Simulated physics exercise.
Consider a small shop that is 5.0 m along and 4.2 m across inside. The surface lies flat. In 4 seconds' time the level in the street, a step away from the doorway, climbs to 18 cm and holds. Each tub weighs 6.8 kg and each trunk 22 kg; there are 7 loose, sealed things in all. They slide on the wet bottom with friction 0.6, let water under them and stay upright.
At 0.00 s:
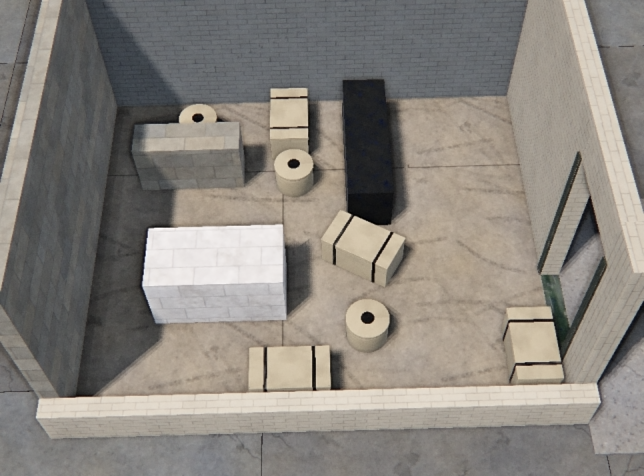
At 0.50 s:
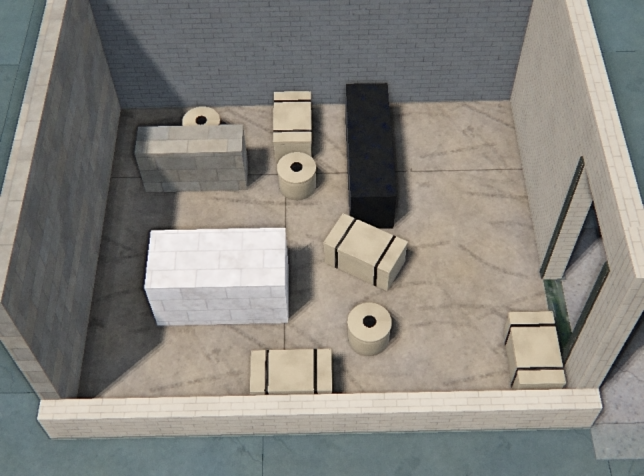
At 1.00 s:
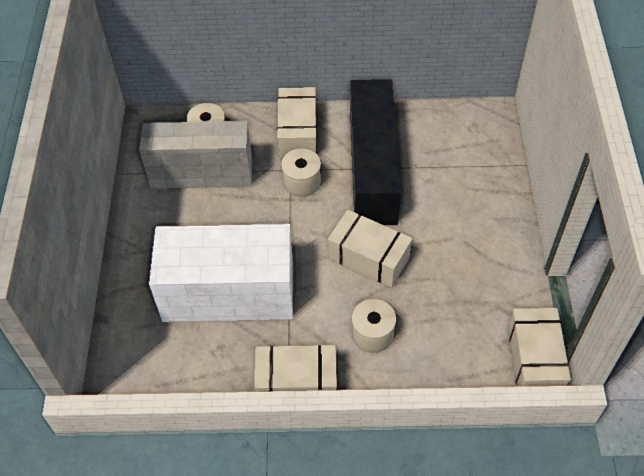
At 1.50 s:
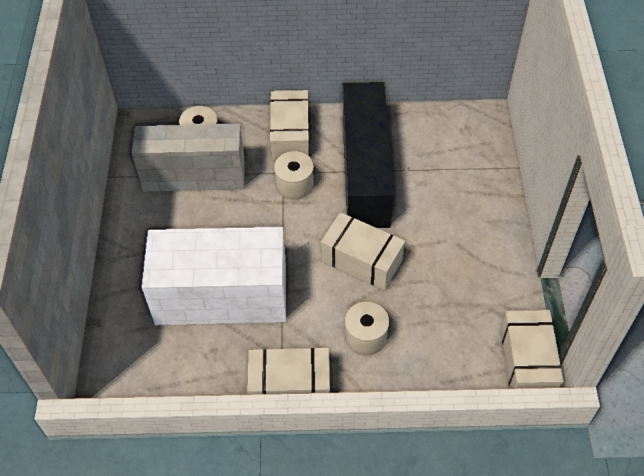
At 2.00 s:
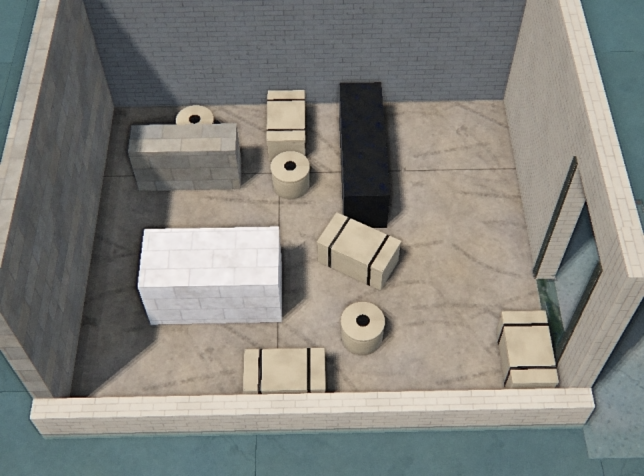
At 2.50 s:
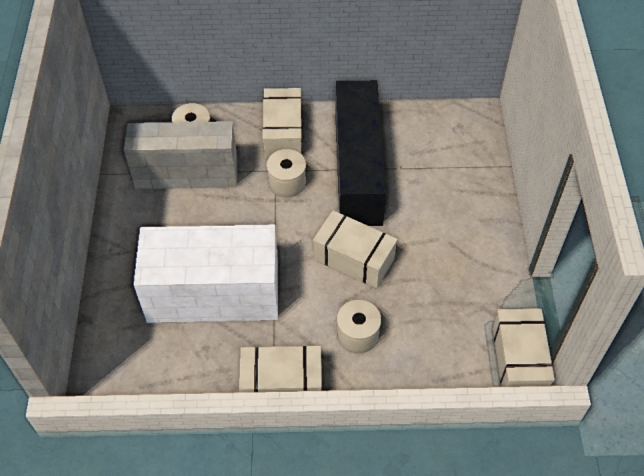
At the start, boxes, round drums and larger blocks stand on the dry floor of a roofless walled room, with grey paving outside. Blue-green water then covers the paving, and by the end a little reaches inside the right-hand doorway near a strapped box, while everything in the room stays put.
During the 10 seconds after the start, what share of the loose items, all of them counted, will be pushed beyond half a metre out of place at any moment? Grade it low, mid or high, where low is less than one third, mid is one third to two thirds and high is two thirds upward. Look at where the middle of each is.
Grade: Mid.
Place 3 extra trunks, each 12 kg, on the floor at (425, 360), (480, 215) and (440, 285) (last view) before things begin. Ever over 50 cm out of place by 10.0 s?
Sequence: Above the line / below the line / above the line.
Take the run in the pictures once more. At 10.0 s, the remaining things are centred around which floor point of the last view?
The centre sits near (234, 241).
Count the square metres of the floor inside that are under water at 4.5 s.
Close to 4.5 m2, I'd say.
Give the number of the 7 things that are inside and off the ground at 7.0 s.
By my count, 2.
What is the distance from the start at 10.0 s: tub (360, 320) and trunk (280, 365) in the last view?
300 cm, 80 cm.
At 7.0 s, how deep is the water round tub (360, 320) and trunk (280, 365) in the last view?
Around 7 cm and 5 cm.
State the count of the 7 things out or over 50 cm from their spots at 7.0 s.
By then 2.
After 3.5 s 0 of 7 are over 50 cm from their spots; 0 afloat.
After 4.5 s 1 of 7 are over 50 cm from their spots; 0 afloat.
After 7.0 s 2 of 7 are over 50 cm from their spots; 2 afloat.
After 10.0 s 4 of 7 are over 50 cm from their spots, and 4 have been at some point; 2 afloat.
